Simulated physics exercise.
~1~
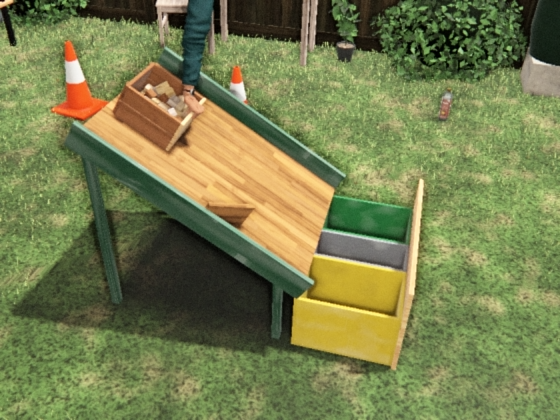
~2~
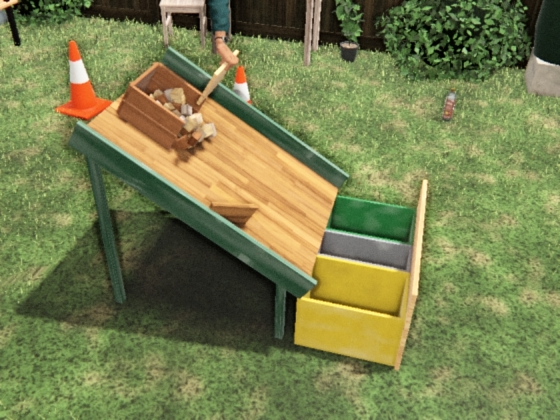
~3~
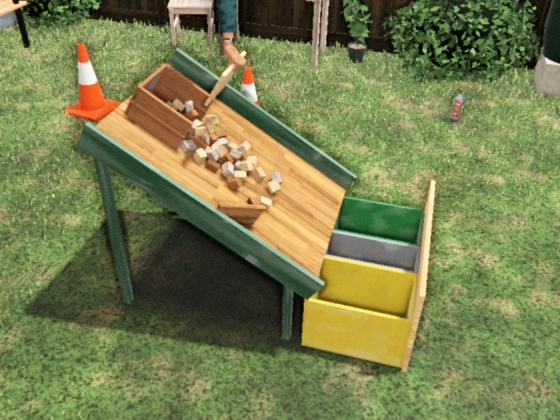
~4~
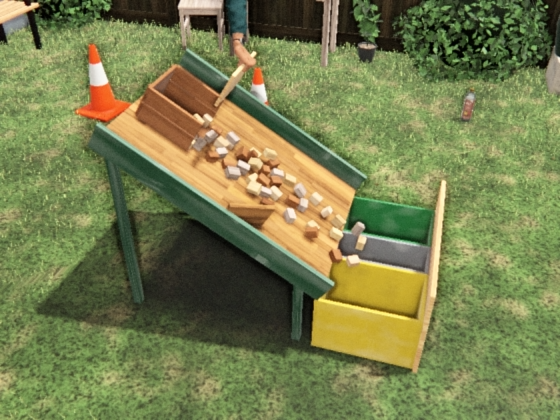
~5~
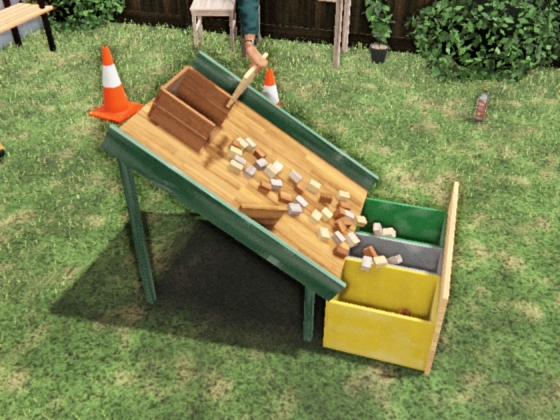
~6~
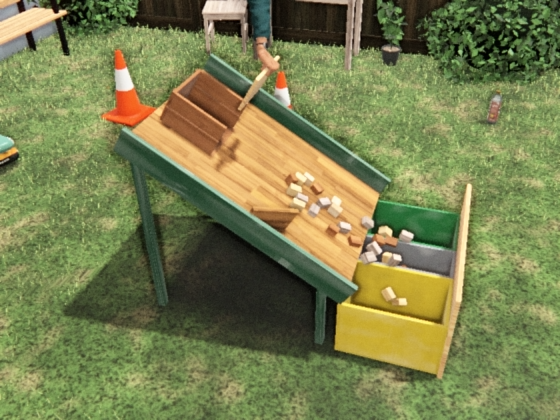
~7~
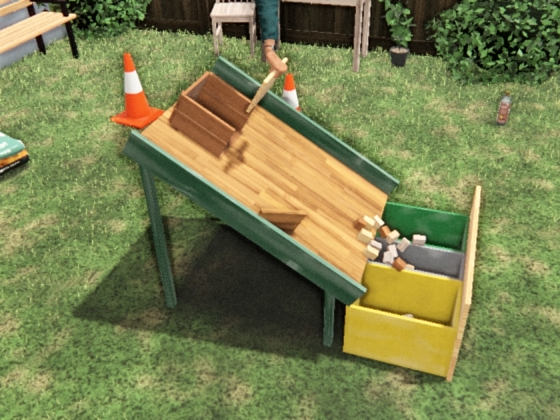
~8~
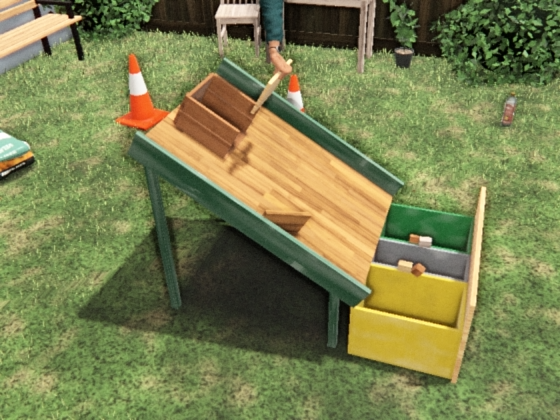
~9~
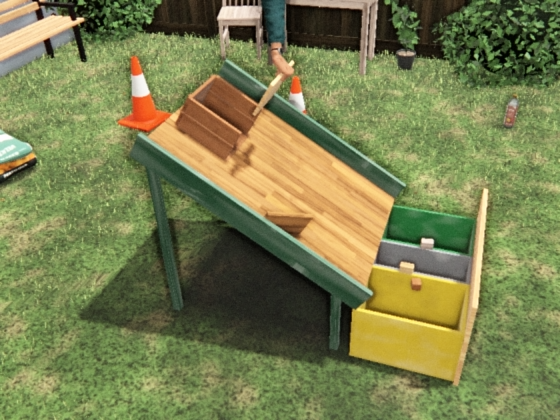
Wooden blocks spilling from a pen as a hand holds its gate clear, sliding down a sloping board into green, grey and yellow bins.
